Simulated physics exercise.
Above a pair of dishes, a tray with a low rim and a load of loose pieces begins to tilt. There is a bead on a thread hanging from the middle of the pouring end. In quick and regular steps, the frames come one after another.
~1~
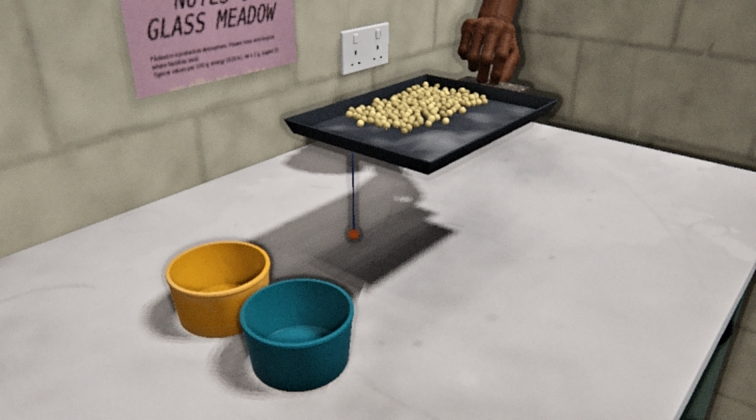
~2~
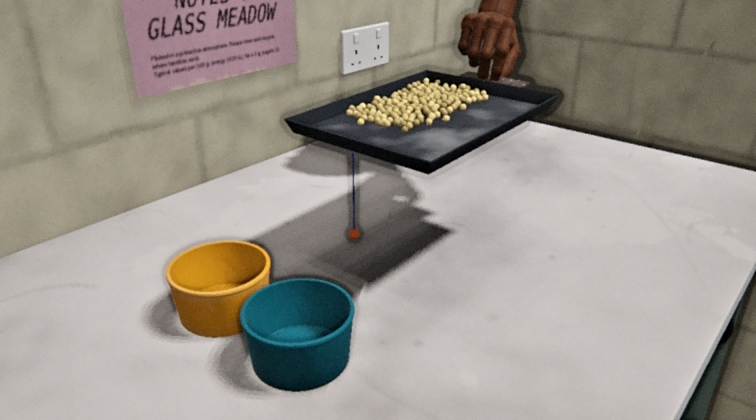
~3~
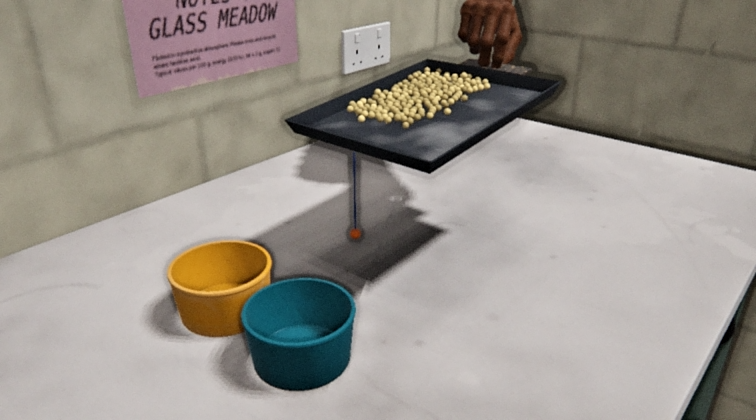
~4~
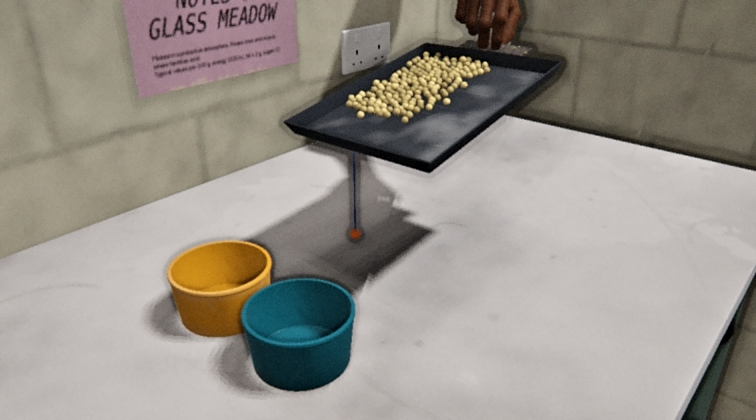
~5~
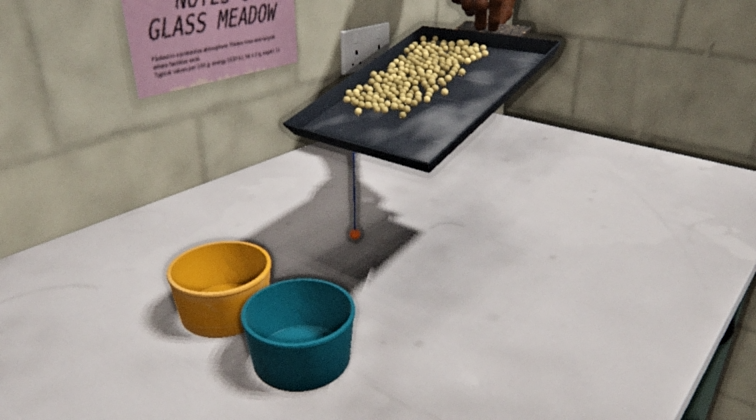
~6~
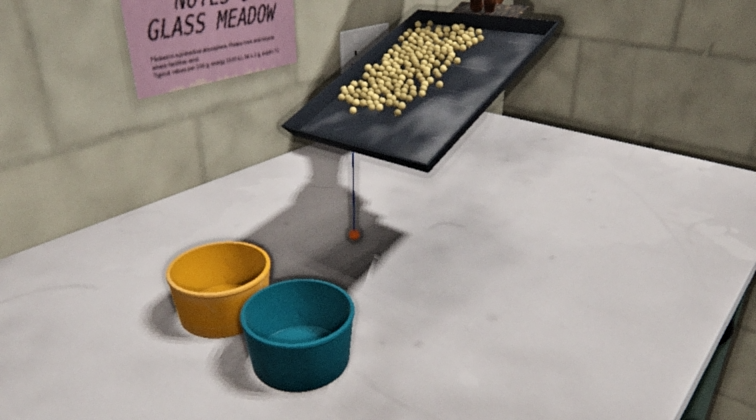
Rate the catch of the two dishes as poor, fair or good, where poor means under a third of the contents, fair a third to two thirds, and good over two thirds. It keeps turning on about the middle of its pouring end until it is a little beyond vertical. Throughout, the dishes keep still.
The catch is poor.
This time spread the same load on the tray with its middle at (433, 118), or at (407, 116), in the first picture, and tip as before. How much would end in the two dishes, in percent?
The first gives 10 %, the second 10 %.
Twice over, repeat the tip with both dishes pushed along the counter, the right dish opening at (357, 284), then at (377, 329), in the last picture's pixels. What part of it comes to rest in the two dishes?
Respectively 80 percent and 20 percent.
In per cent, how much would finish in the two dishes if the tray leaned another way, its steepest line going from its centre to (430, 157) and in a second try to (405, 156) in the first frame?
Shares: About 0 in a hundred, then about 0 in a hundred.
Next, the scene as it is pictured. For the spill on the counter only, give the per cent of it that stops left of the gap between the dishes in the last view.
Around 20 %.
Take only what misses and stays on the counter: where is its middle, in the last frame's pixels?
Their resting centre is at about (301, 299).
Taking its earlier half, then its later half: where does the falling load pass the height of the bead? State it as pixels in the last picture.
(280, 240), then (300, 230).
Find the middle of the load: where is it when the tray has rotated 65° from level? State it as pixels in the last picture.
About (298, 162).
Just after the last frame, tray tipped steeply; roughly half on the tray; just a few in the left dish; about a tenth outside both; roughly half in the air.
A moment on, tray tipped past a quarter turn; just a few on the tray; about a tenth in the right dish; about a tenth in the left dish; roughly two thirds outside both; about a tenth in the air.
Further on, tray tipped past a quarter turn; about a tenth in the right dish; roughly a quarter in the left dish; the larger part outside both.
When it is over, tray tipped past a quarter turn; about a tenth in the right dish; roughly a quarter in the left dish; the larger part outside both.
